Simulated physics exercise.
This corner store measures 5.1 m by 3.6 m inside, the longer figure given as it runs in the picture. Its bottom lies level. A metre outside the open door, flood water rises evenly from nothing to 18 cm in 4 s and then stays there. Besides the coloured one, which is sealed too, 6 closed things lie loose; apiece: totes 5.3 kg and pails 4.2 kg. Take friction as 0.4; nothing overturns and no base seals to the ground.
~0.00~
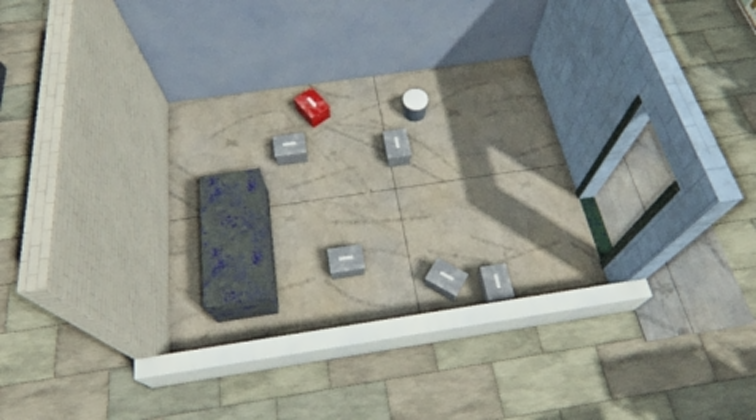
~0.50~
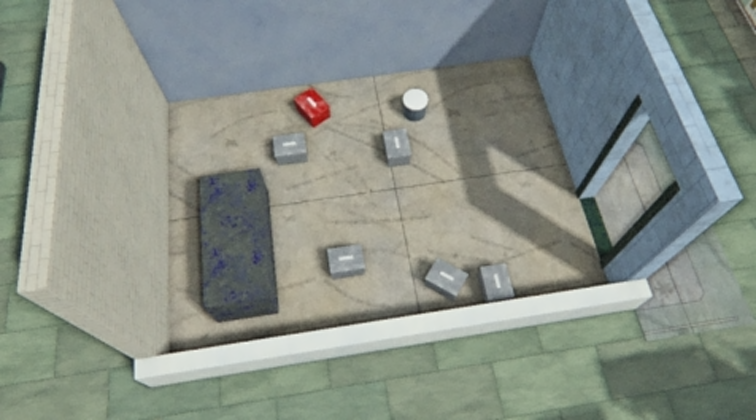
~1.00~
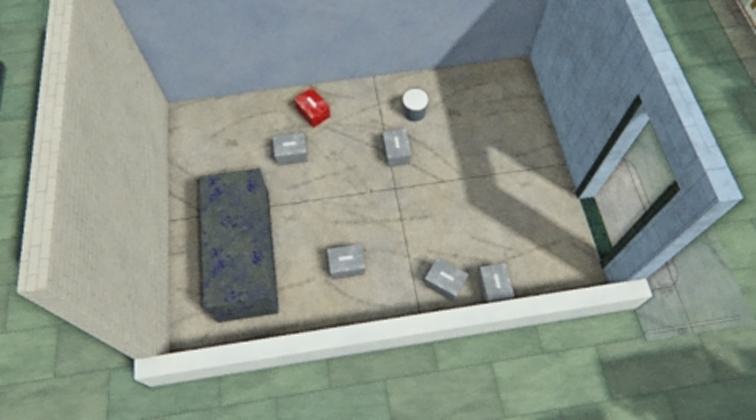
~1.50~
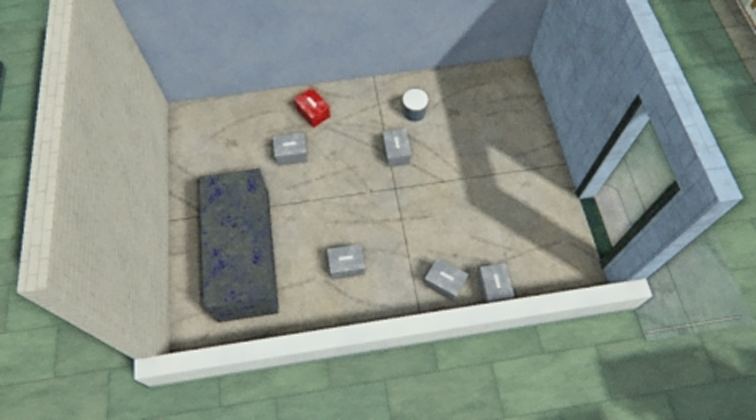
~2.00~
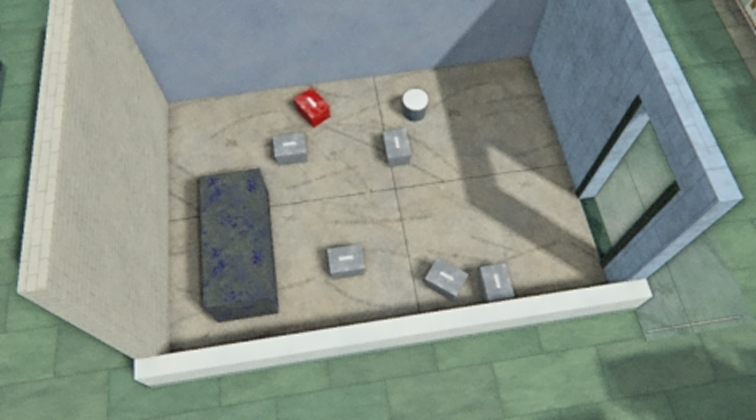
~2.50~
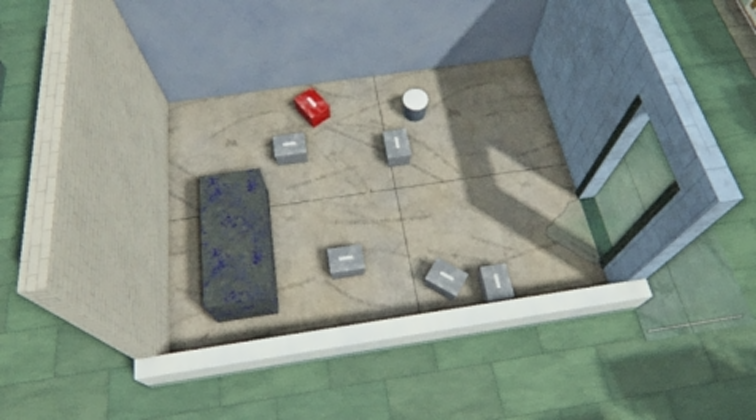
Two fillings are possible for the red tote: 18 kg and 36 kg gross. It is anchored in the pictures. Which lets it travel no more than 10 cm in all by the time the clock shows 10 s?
For it, the lower weight is enough.
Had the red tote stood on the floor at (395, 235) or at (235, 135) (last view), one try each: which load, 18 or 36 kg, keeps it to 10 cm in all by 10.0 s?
In that order: The smaller is enough; the smaller is enough.
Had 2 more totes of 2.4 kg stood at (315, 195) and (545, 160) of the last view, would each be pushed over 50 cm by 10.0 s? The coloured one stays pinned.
In that order: Over, under.
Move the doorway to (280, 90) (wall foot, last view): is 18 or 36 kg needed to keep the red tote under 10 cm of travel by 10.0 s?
In that case the smaller load will do.
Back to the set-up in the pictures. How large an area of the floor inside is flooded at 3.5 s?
About 2.0 m2.
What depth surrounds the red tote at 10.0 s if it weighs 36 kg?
About 4 cm.
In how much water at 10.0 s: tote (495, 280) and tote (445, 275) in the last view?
Roughly 8 and 4 cm.
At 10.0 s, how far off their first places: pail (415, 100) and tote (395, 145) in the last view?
In that order: 0 cm, 5 cm.
After 3.5 s the red tote would be 0 cm from its start with 18 kg and 0 cm from its start with 36 kg; 0 cm of water round it then.
After 4.5 s the red tote would be 0 cm from its start with 18 kg and 0 cm from its start with 36 kg; 0 cm of water round it then.
After 7.0 s the red tote would be 0 cm from its start with 18 kg and 0 cm from its start with 36 kg; 1 cm of water round it then.
After 10.0 s the red tote would be 0 cm from its start with 18 kg and 0 cm from its start with 36 kg; 4 cm of water round it then.
